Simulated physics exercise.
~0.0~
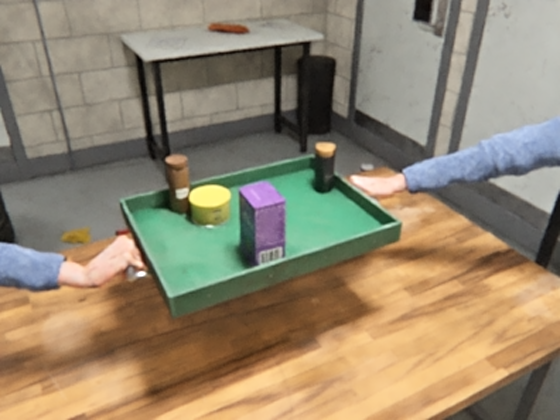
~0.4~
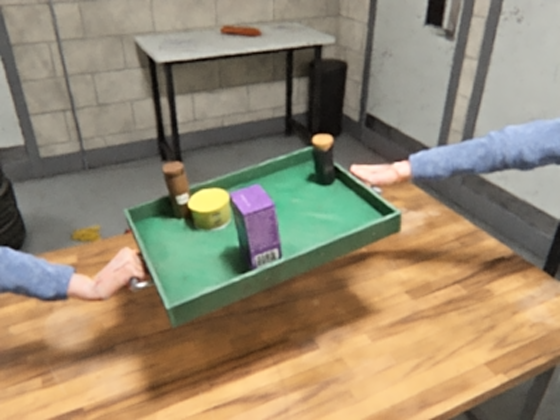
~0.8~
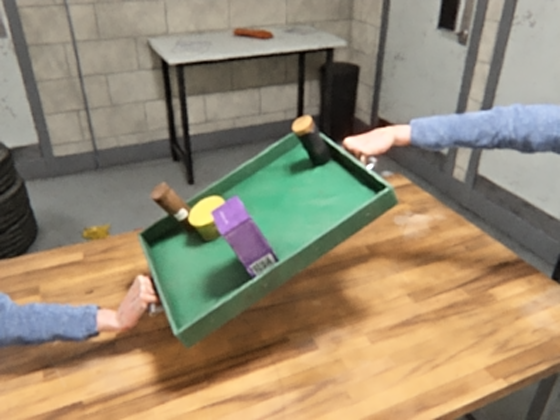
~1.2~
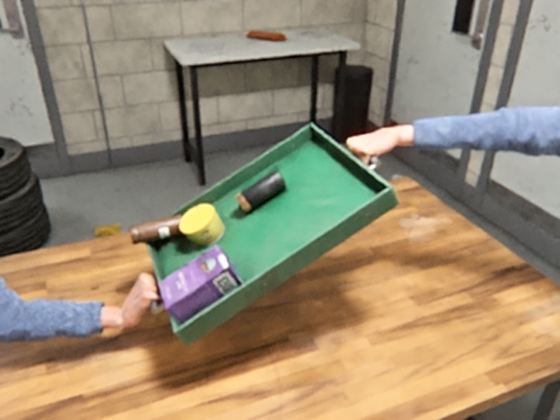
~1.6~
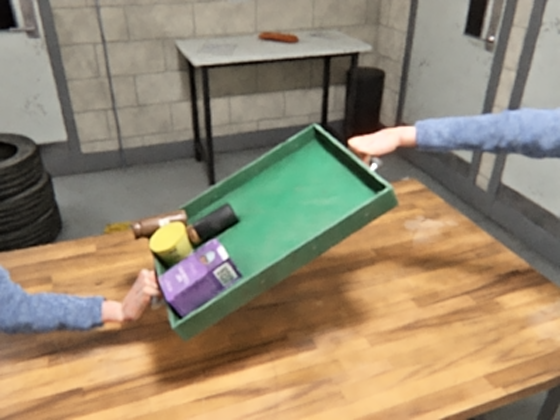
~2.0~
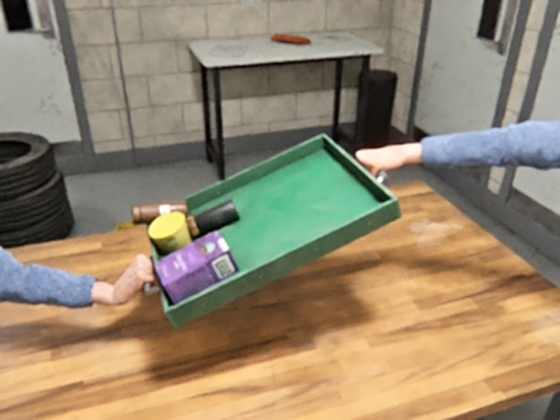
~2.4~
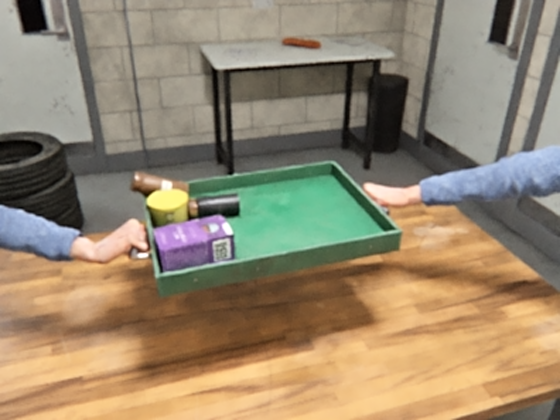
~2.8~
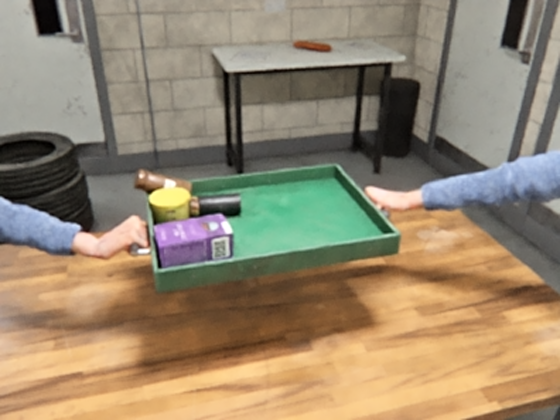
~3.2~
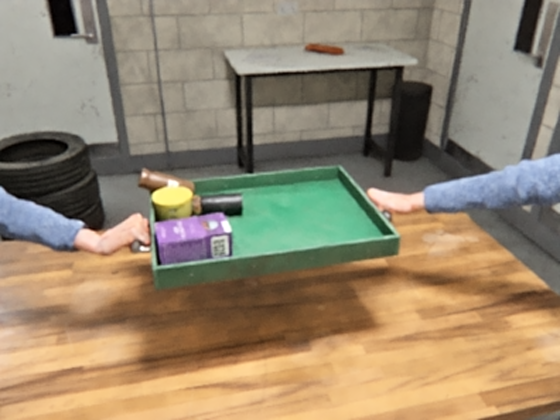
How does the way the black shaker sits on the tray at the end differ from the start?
At the start the black shaker stands upright near the right side of the tray. By the end it is lying on its side among the other things toward the left.
